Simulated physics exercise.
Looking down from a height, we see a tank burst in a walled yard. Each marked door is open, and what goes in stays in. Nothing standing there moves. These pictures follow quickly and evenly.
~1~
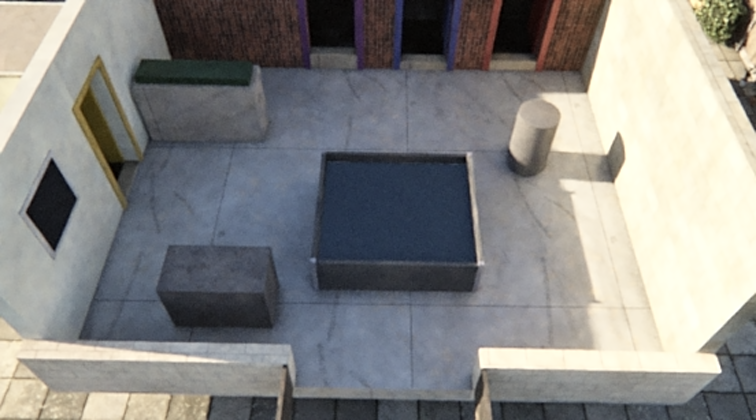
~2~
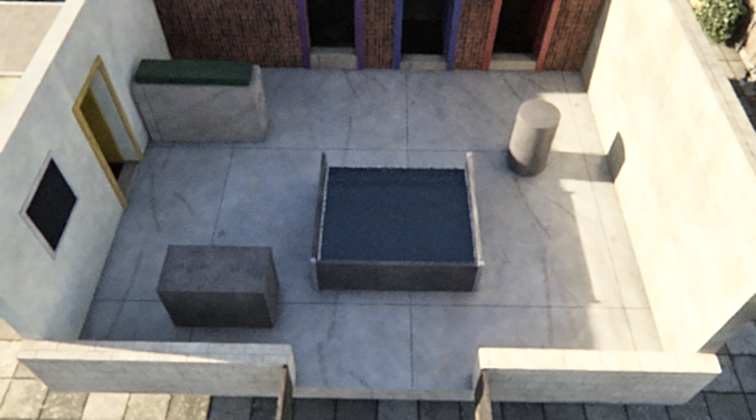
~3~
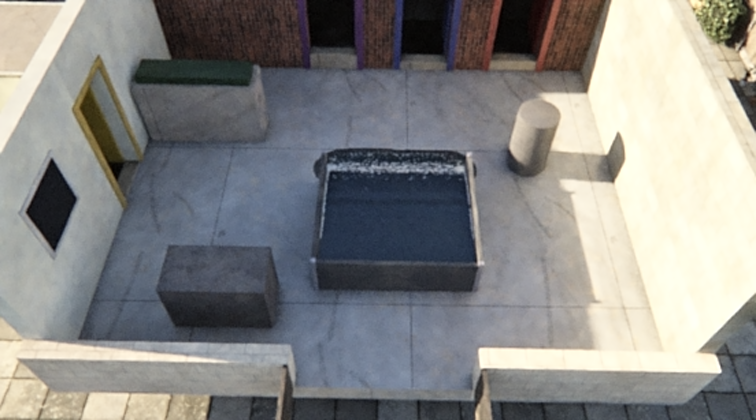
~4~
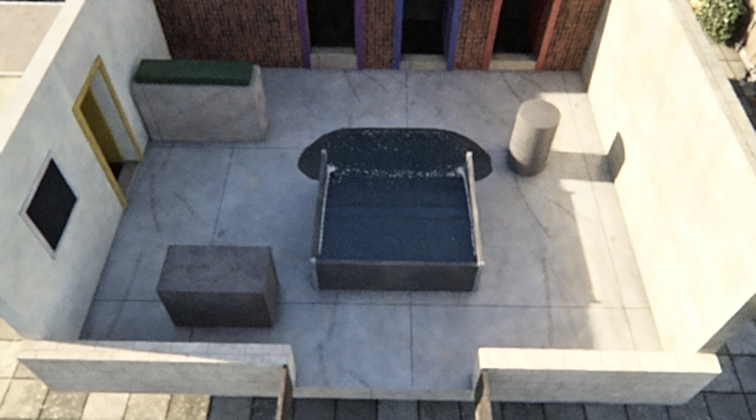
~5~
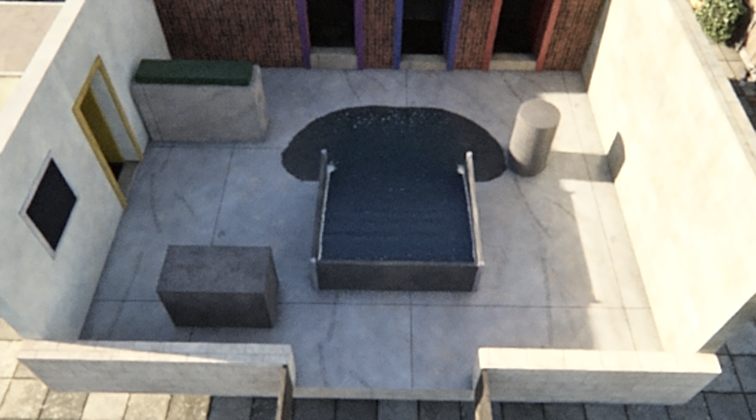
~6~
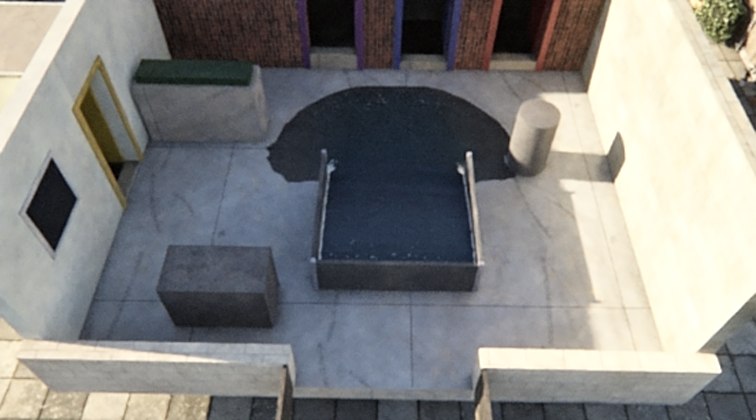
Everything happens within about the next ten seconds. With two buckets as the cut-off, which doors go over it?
Door by door: The yellow door stays within two buckets; the purple door stays within two buckets; the blue door goes over two buckets; the red door stays within two buckets.
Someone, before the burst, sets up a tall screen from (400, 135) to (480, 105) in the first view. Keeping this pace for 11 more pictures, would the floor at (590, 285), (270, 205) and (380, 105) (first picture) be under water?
Point by point: First not reached, second not reached, third submerged.
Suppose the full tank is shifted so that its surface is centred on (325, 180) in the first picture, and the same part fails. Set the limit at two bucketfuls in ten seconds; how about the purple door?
Purple door: Overshoots.
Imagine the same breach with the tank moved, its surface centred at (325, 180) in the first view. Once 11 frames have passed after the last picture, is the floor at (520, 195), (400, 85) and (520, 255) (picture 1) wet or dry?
Well, in the order you listed them, they'd be unreached, reached by the flood and unreached.
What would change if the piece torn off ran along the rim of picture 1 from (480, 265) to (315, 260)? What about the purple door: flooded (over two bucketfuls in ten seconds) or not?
Purple holds.
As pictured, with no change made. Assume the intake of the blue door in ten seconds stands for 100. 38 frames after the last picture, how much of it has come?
Near 100 per cent, give or take.
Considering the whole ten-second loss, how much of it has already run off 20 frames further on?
Roughly 80 percent.
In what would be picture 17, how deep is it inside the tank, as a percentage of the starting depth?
Estimate: Around 32 per cent.
A moment on, water covers 30 % of the floor; the yellow door not reached, the purple door wet at the sill, nothing in, the blue door under two buckets in, the red door not reached.
Next, water covers 35 % of the floor; the yellow door not reached, the purple door wet at the sill, nothing in, the blue door over two buckets in, the red door wet at the sill, nothing in.
Then, water covers 45 % of the floor; the yellow door wet at the sill, nothing in, the purple door wet at the sill, nothing in, the blue door far over two buckets in, the red door wet at the sill, nothing in.
Later, water covers 70 % of the floor; the yellow door wet at the sill, nothing in, the purple door wet at the sill, nothing in, the blue door far over two buckets in, the red door wet at the sill, nothing in.
In the end, water covers 90 % of the floor; the yellow door wet at the sill, nothing in, the purple door wet at the sill, nothing in, the blue door far over two buckets in, the red door wet at the sill, nothing in.
